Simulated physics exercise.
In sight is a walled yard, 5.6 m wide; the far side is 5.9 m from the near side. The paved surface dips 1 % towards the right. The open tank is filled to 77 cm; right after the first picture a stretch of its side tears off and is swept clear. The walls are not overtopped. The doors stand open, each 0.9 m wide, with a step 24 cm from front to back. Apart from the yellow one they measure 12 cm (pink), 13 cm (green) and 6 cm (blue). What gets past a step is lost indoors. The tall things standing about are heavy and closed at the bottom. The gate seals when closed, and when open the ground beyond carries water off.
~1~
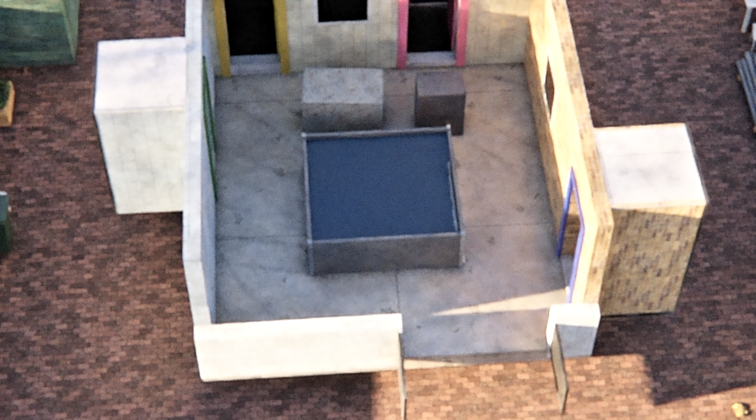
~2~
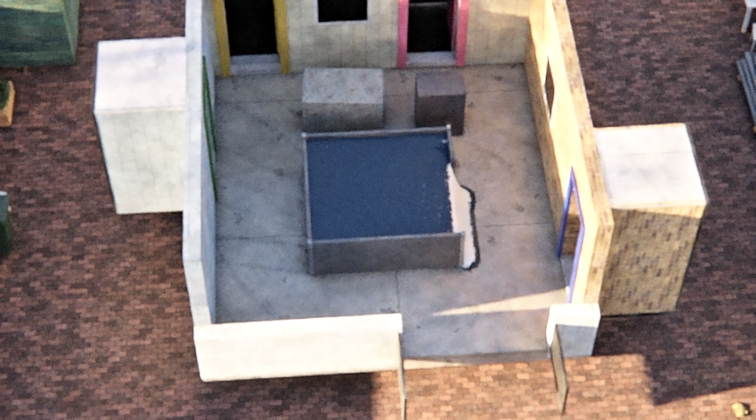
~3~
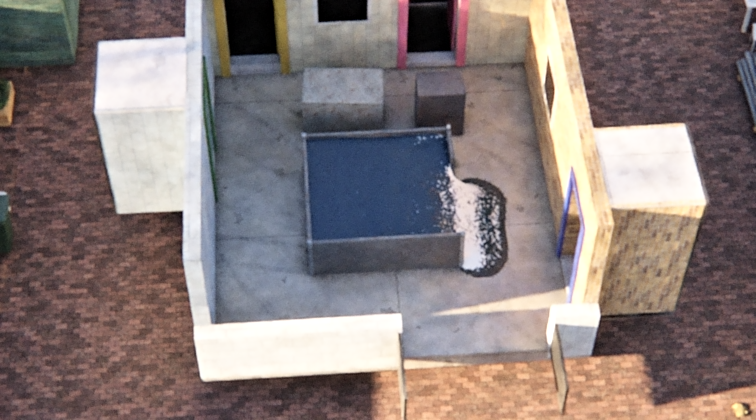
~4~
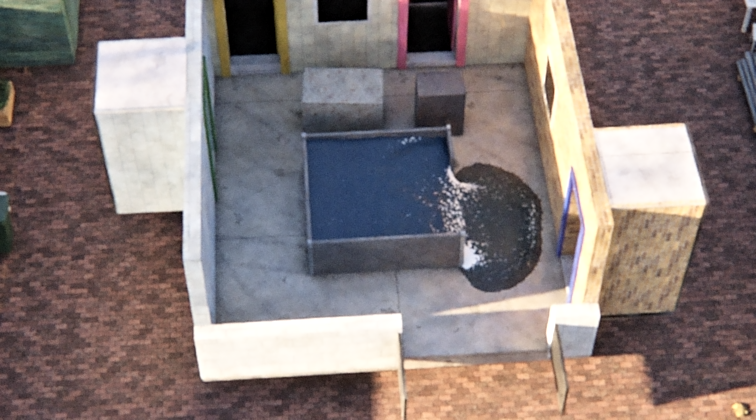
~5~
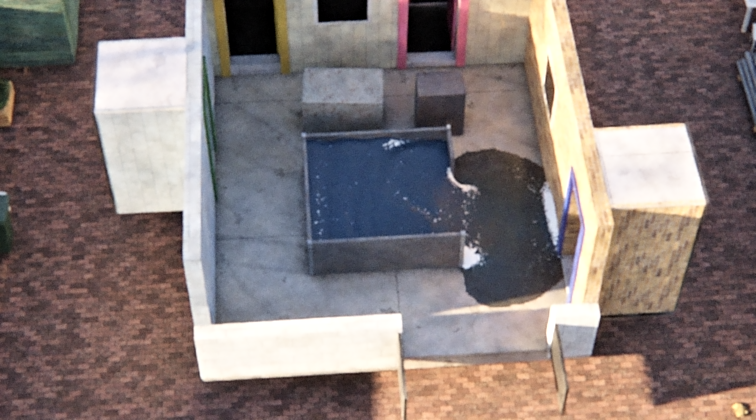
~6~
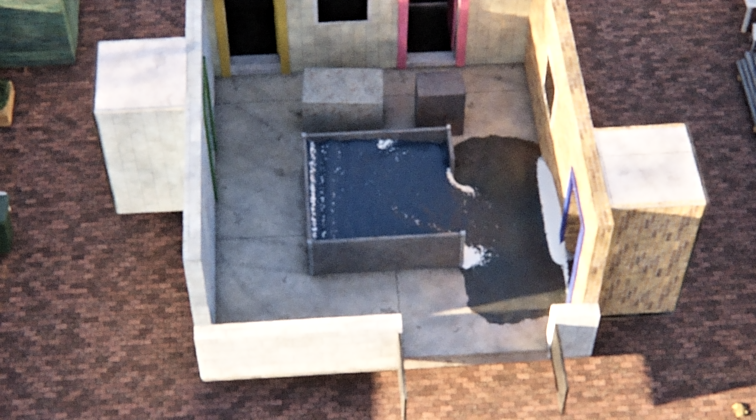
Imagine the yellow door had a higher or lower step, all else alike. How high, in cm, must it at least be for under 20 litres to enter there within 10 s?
It would have to be roughly 10.5 cm high.
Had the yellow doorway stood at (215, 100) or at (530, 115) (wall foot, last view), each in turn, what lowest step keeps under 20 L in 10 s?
Roughly 14.0 and 12.5 cm.
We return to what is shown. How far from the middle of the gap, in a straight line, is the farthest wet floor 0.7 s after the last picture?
Some 3.8 m out.
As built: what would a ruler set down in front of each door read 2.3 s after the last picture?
In cm: Pink 20, green 0, blue 26, yellow 0.
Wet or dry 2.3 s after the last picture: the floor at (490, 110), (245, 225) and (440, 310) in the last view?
In that order: Under water, not reached, wet.
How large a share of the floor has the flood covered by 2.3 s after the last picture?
Some 55 per cent of it.
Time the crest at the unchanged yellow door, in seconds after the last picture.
At about 5.5 s.
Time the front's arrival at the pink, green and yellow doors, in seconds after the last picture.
Arrival: Pink 1.4 s, green 4.0 s, yellow 2.6 s.
Then, 0.7 s after the last picture water covers 25 % of the floor, deepest (56 cm) near (544, 225); it has not reached the yellow door.
Then, 2.3 s after the last picture water covers 55 % of the floor, deepest (41 cm) near (575, 334); it has not reached the yellow door.
Then, 9.3 s after the last picture water covers 95 % of the floor, deepest (16 cm) near (217, 325); 11 cm at the yellow door, 0 litres in over its 24 cm step.
At the yellow door as built, the water peaked near 13 cm, 5.7 s after the last picture.
With a step of 9 cm, 32 litres would have come in within the 10 s; with 12.5 cm, 10 litres. So under 20 litres takes about 10.5 cm.
